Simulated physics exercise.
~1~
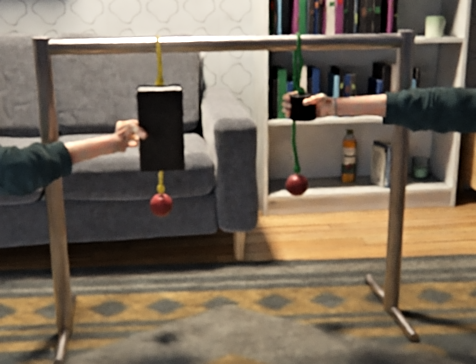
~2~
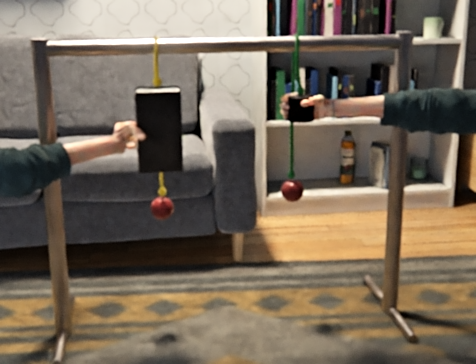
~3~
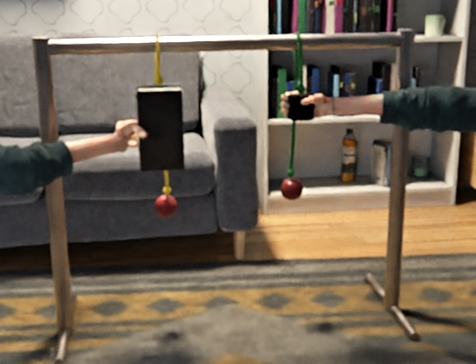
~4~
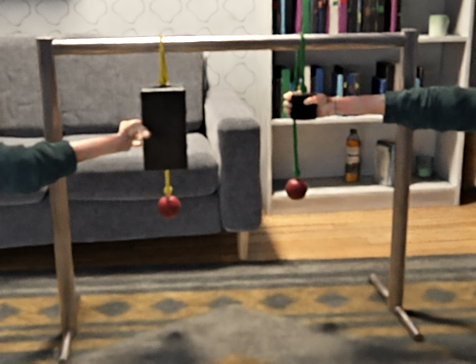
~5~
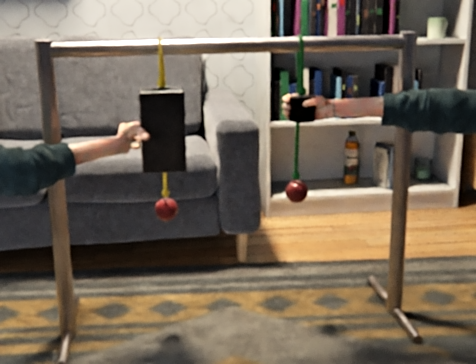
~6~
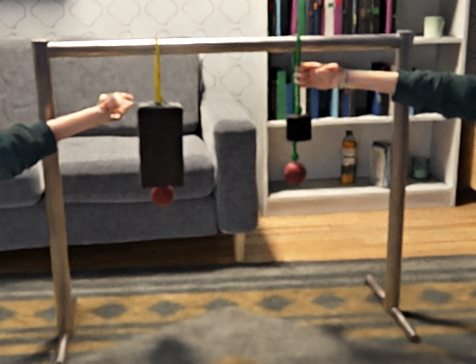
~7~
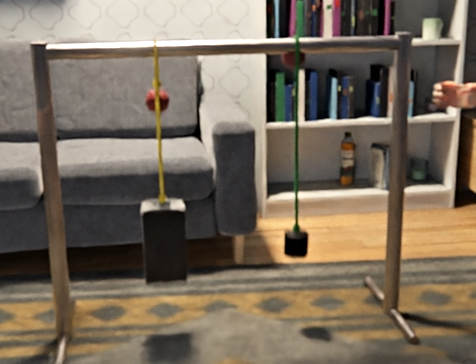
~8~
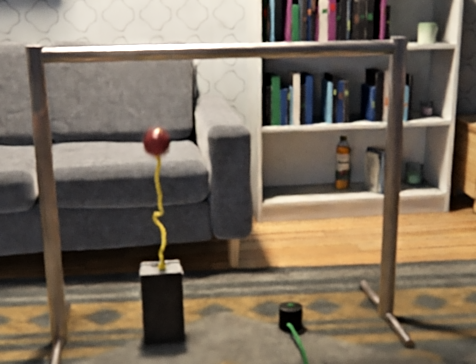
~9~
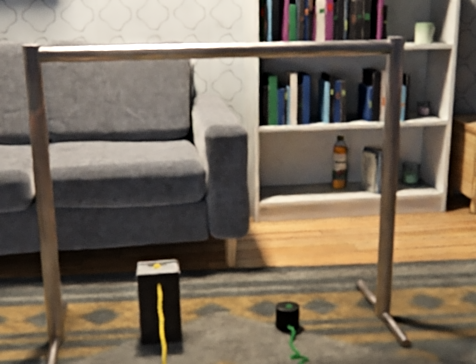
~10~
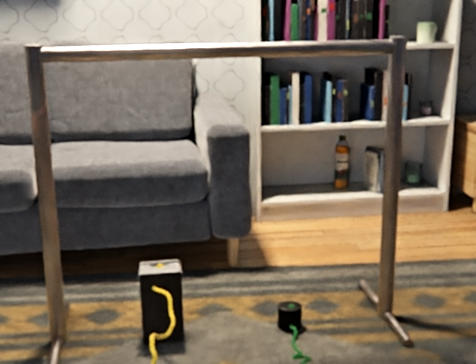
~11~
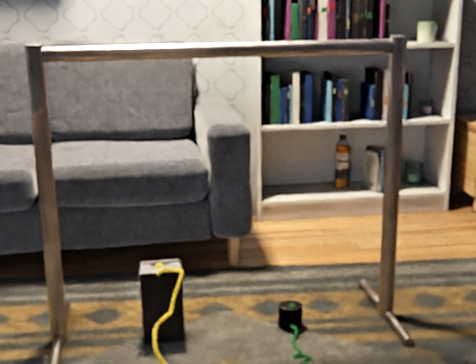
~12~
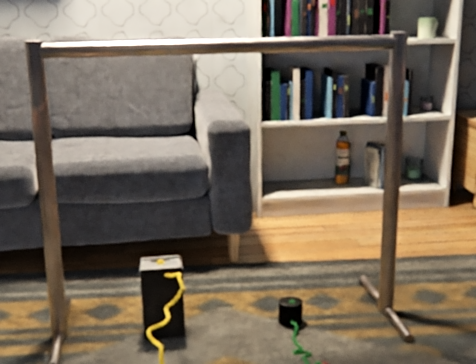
In a living room, hands release two roped blocks, which drop to the rug.
